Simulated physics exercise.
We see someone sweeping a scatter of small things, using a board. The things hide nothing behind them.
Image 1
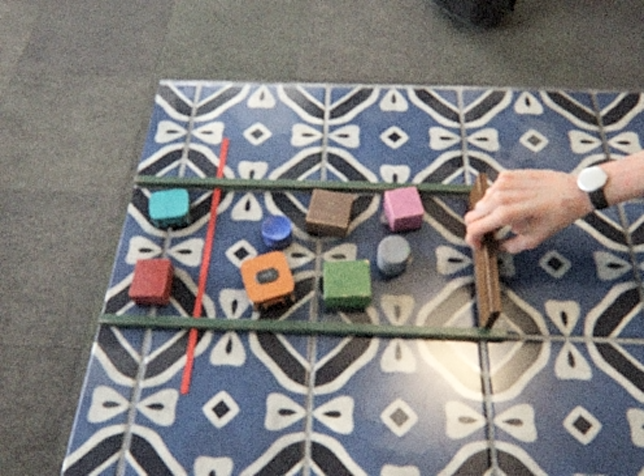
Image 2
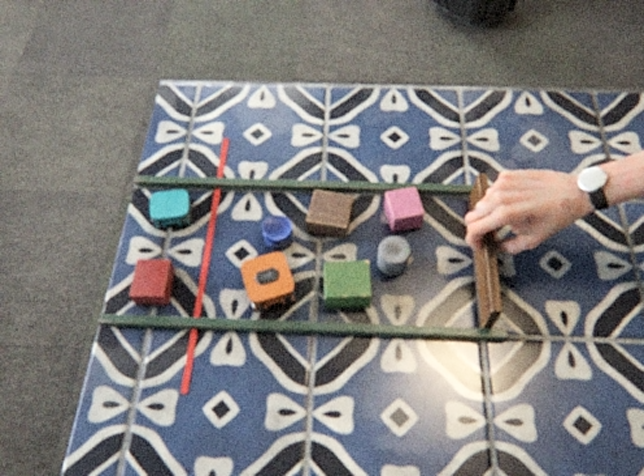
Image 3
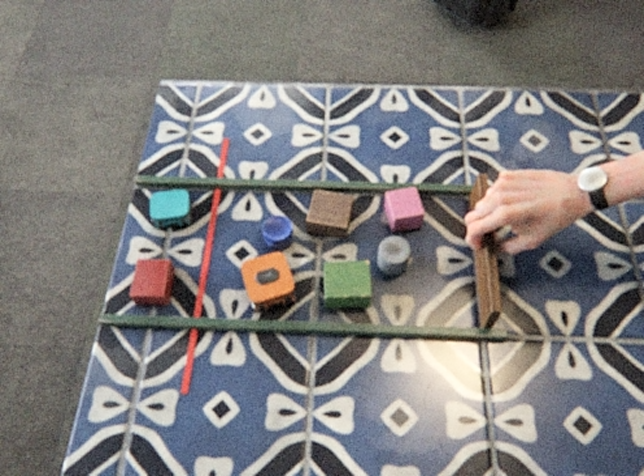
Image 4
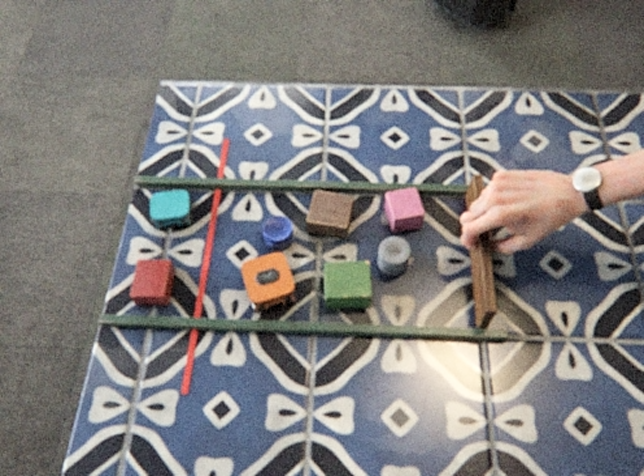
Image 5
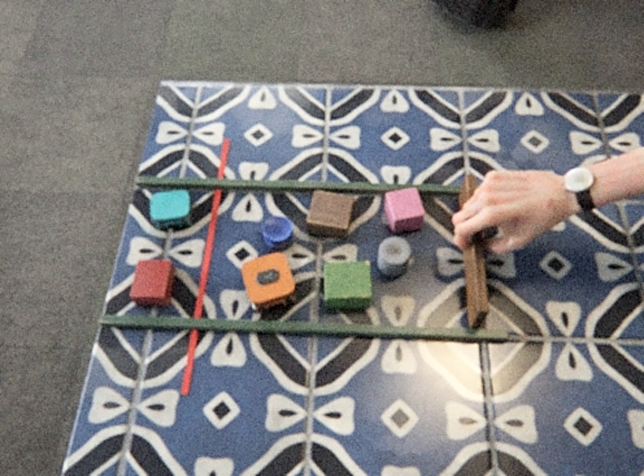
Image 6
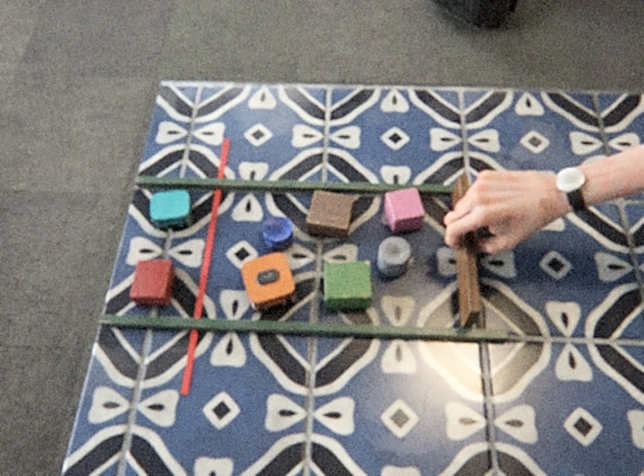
A brown board, held upright by someone's hand, stayed nearly still at first and then slid slightly left across the patterned tiles, while the scattered colourful blocks and the red strip stayed put.
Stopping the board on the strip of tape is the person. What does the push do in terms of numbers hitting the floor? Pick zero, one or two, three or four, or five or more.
It sends one or two to the floor.
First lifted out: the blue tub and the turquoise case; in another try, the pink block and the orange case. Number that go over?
In order, the numbers are 1 and 0.
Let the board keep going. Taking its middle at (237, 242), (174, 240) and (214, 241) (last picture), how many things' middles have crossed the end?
Counts by place: 0 / 3 / 1.
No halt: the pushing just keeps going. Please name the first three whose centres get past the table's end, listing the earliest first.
In order they are the red block, the turquoise case and the orange case.
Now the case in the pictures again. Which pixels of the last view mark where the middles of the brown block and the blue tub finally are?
Brown block: About (162, 212); blue tub: About (164, 241).
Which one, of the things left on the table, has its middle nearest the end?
It would be the turquoise case, I'd say.
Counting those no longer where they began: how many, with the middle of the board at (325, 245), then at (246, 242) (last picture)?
By the first moment it's 6, by the second it's 8.
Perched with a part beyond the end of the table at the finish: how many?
I'd put it at 1.
Soon after, none off yet; red block at rest near (153, 283); turquoise case at rest near (172, 210); orange case at rest near (269, 283).
After that, none off yet; red block at rest near (153, 283); turquoise case at rest near (172, 210); orange case displaced about its own width near (219, 277).
In the end, the number that fall off is one or two; gone, red block.
